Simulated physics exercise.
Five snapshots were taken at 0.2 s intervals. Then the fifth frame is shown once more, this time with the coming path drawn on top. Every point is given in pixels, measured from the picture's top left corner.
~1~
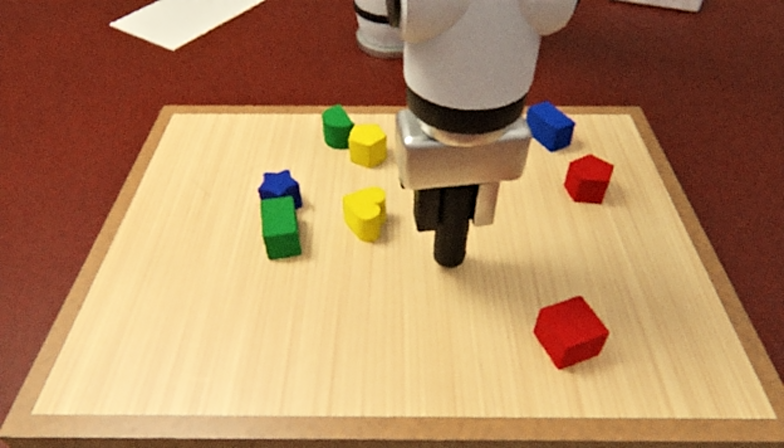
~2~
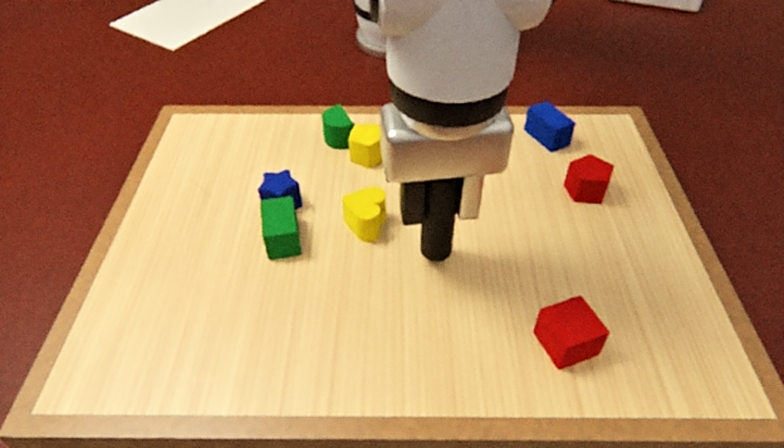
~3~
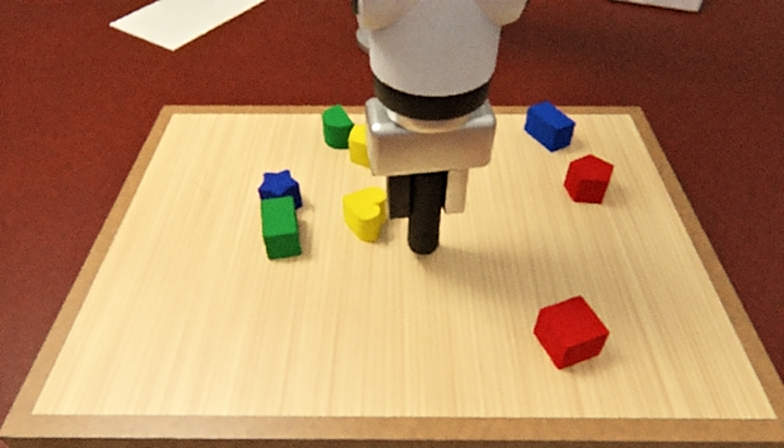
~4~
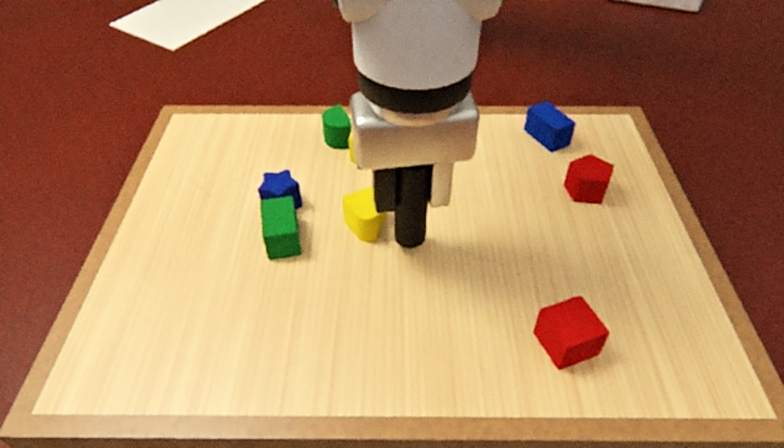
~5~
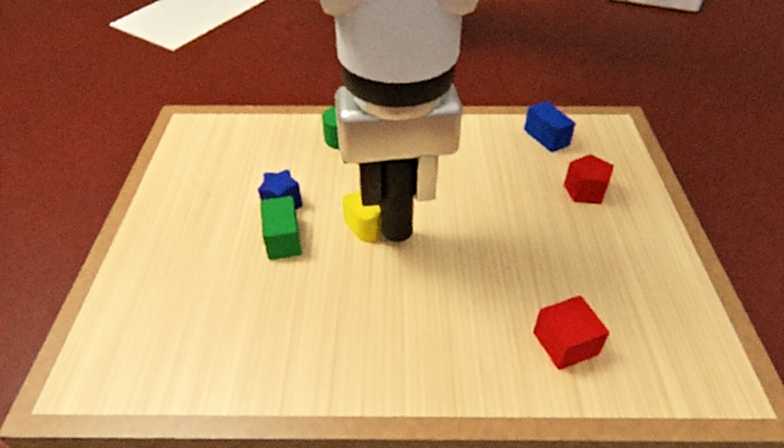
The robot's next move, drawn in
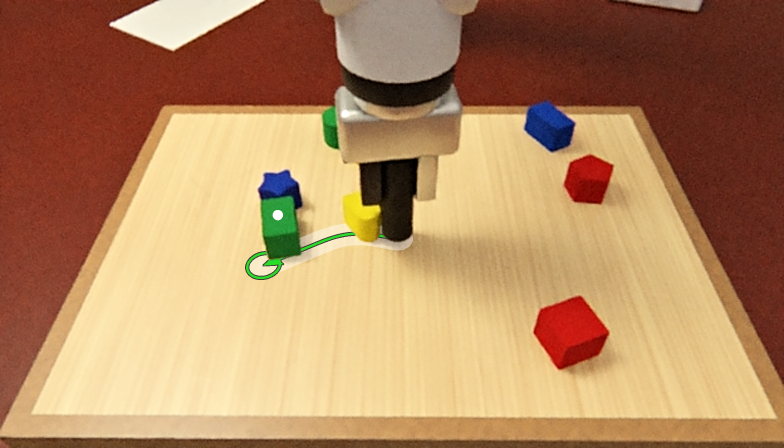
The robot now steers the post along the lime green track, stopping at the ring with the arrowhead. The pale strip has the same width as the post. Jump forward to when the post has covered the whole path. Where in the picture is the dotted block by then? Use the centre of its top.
Its top middle is near (253, 216).
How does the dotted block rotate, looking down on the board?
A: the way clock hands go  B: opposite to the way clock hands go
A - the way clock hands go.
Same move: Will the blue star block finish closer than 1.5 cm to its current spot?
Final answer: Yes.
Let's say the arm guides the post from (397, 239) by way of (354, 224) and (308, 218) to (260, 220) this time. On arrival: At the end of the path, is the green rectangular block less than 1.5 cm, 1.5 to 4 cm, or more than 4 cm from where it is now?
It gets moved 1.5 to 4 cm.
The line goes from (397, 239) over (352, 234) and (308, 247) to (264, 265); the dot is on the green rectangular block.
The first path, step by step. One third of the way, post at (351, 226); yellow heart at (340, 191), turned 55° clockwise.
Two thirds of the way, post at (306, 240); green rectangular block at (272, 215), turned 15° clockwise; yellow heart at (337, 190), turned 65° clockwise.
At the end, post at (262, 258); blue star block unmoved; green rectangular block at (253, 216), turned 60° clockwise; yellow heart at (337, 190), turned 65° clockwise.
